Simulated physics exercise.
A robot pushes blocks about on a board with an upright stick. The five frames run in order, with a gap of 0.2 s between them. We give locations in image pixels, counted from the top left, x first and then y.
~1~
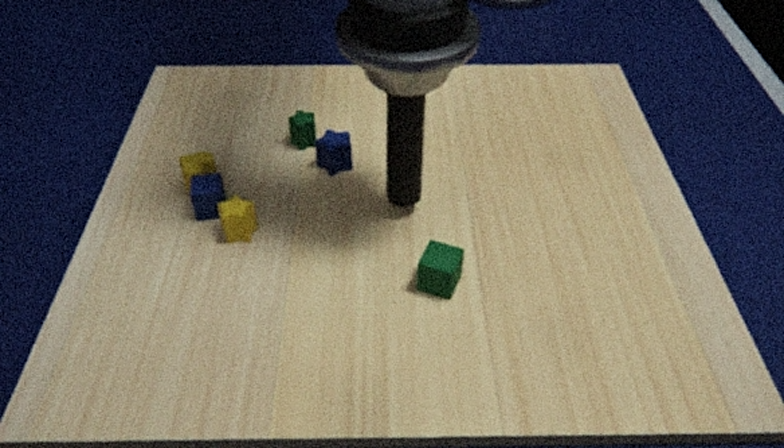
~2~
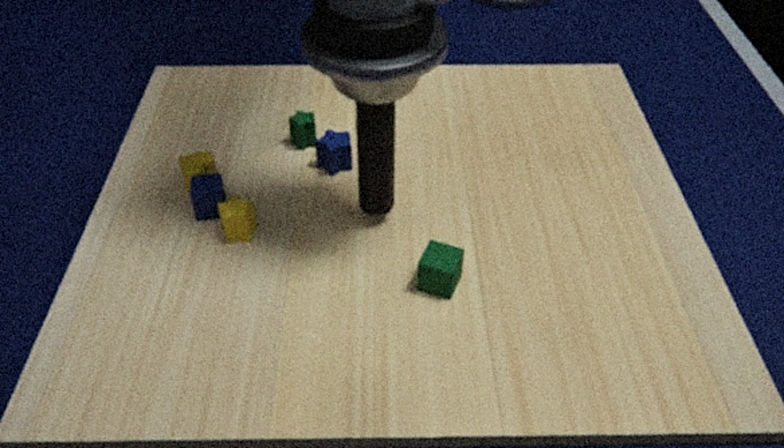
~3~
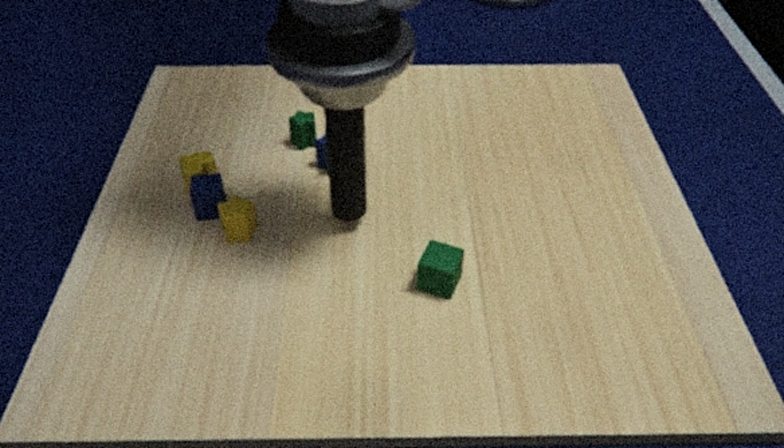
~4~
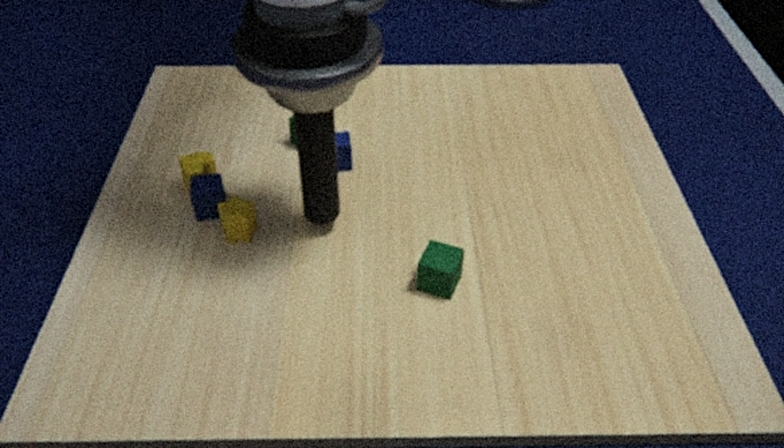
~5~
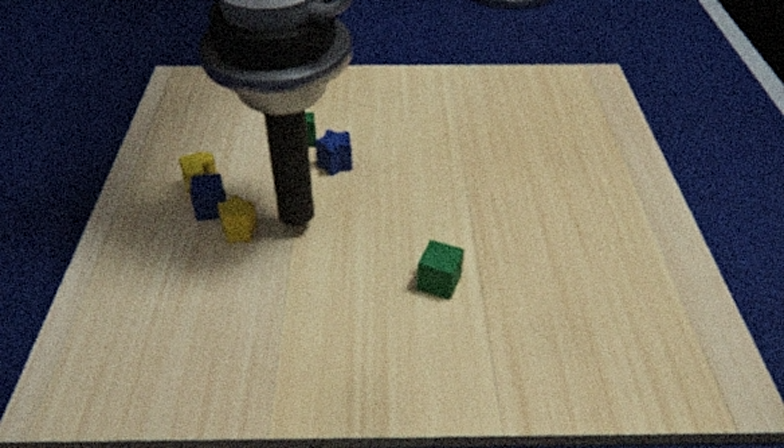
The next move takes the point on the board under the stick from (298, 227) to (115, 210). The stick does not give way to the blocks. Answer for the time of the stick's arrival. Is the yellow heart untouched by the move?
Final answer: No.
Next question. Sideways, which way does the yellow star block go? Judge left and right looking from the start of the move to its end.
It shifts to the left.
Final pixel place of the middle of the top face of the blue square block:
It will likely be found at (148, 165).
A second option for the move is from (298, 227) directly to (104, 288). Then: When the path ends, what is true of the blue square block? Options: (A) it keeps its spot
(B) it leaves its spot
A: It keeps its spot.
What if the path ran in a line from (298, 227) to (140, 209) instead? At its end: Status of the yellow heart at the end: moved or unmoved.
It shifts position.
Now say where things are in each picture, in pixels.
In the first frame, tip of the stick at (404, 196), middles of tops, yellow heart at (195, 161), blue square block at (205, 183), yellow star block at (235, 206).
In the second frame, stick at (377, 204), nothing pushed.
In the third frame, stick at (349, 210), nothing pushed.
In the fourth frame, stick at (322, 213), nothing pushed.
In the fifth frame, stick at (297, 214), yellow heart at (195, 161), blue square block at (205, 183), yellow star block at (235, 206).
On the path given first. One third of the way, stick at (233, 210); blue square block at (200, 182); yellow star block at (206, 212), turned 65° anticlockwise.
Two thirds of the way, stick at (171, 204); yellow heart at (189, 154), turned 55° clockwise; blue square block at (158, 170), turned 70° clockwise; yellow star block at (191, 214), turned 105° anticlockwise.
At the end, stick at (111, 198); yellow heart at (189, 155), turned 55° clockwise; blue square block at (148, 165), turned 110° clockwise; yellow star block at (191, 214), turned 105° anticlockwise.
